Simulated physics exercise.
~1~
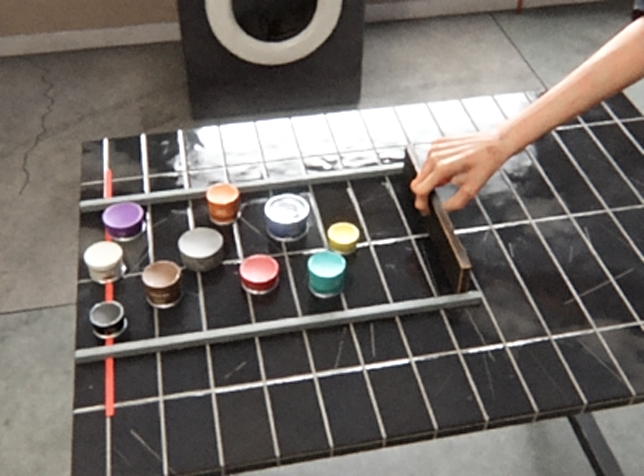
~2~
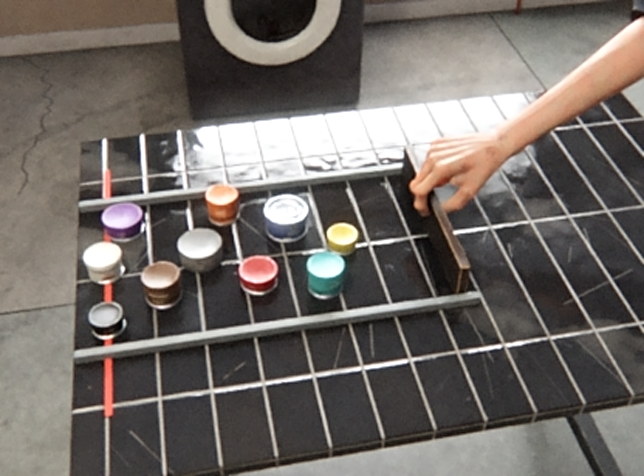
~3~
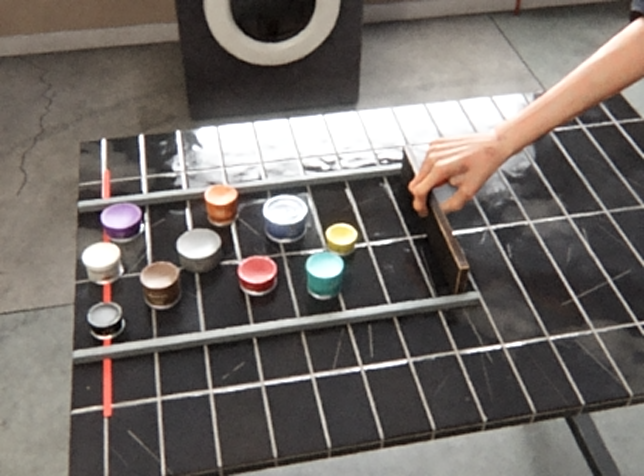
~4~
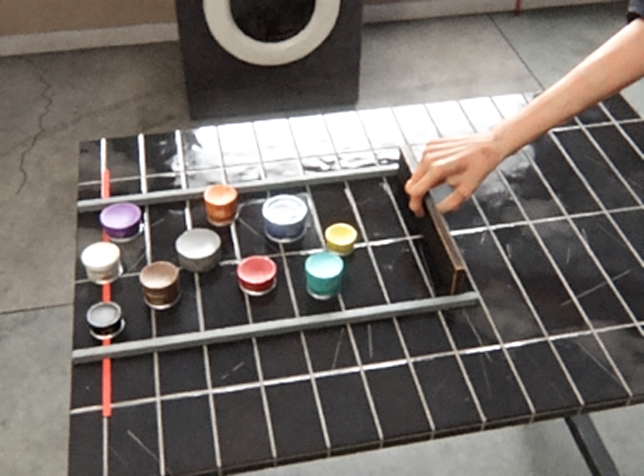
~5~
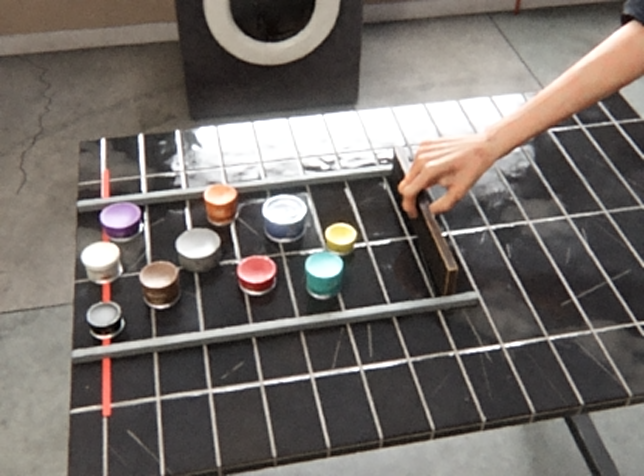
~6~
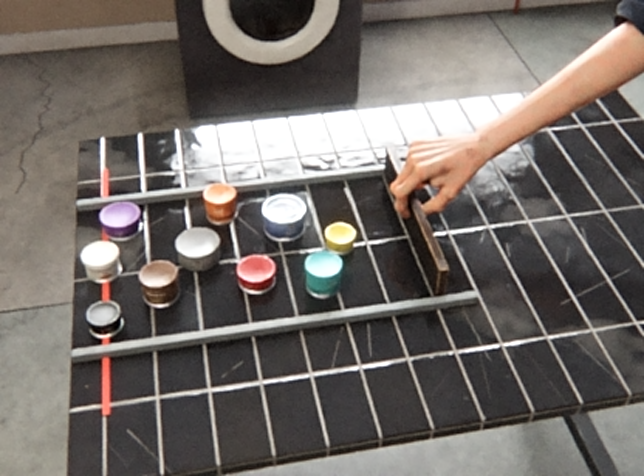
A hand held a dark board upright between two rails on a black tiled table, then slid it slightly left toward ten small colorful pots and tins, which stayed practically still.
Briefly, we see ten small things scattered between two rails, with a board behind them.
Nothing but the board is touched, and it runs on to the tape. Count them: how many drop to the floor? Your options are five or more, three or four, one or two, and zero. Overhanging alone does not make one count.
My pick is five or more.
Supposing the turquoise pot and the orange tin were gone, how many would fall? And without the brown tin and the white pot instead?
Fallen: 3 in the first try, 3 in the other.
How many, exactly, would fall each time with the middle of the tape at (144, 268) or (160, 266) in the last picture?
Ending up on the floor: First try 1, second try 1.
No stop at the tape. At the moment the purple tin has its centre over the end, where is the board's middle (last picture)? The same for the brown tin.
Purple tin: (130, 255); brown tin: (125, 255).
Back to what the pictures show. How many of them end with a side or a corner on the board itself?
At rest, 5 are in contact.
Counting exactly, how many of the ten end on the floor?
Result - number fallen: 5.
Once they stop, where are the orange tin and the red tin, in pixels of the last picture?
Orange tin at about (87, 214), red tin at about (85, 294).
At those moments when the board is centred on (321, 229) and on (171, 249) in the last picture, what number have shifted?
At the one place 2, at the other 10.
Soon after, none off yet; white pot at rest near (102, 262); black pot at rest near (105, 319); purple tin at rest near (121, 221).
Then, none off yet; white pot moved about its own width near (71, 266); black pot moved a little near (93, 326); purple tin moved a little near (111, 221).
By the end, the number that fall off is five or more; fallen, grey tub, brown tin, purple tin, black pot and white pot.
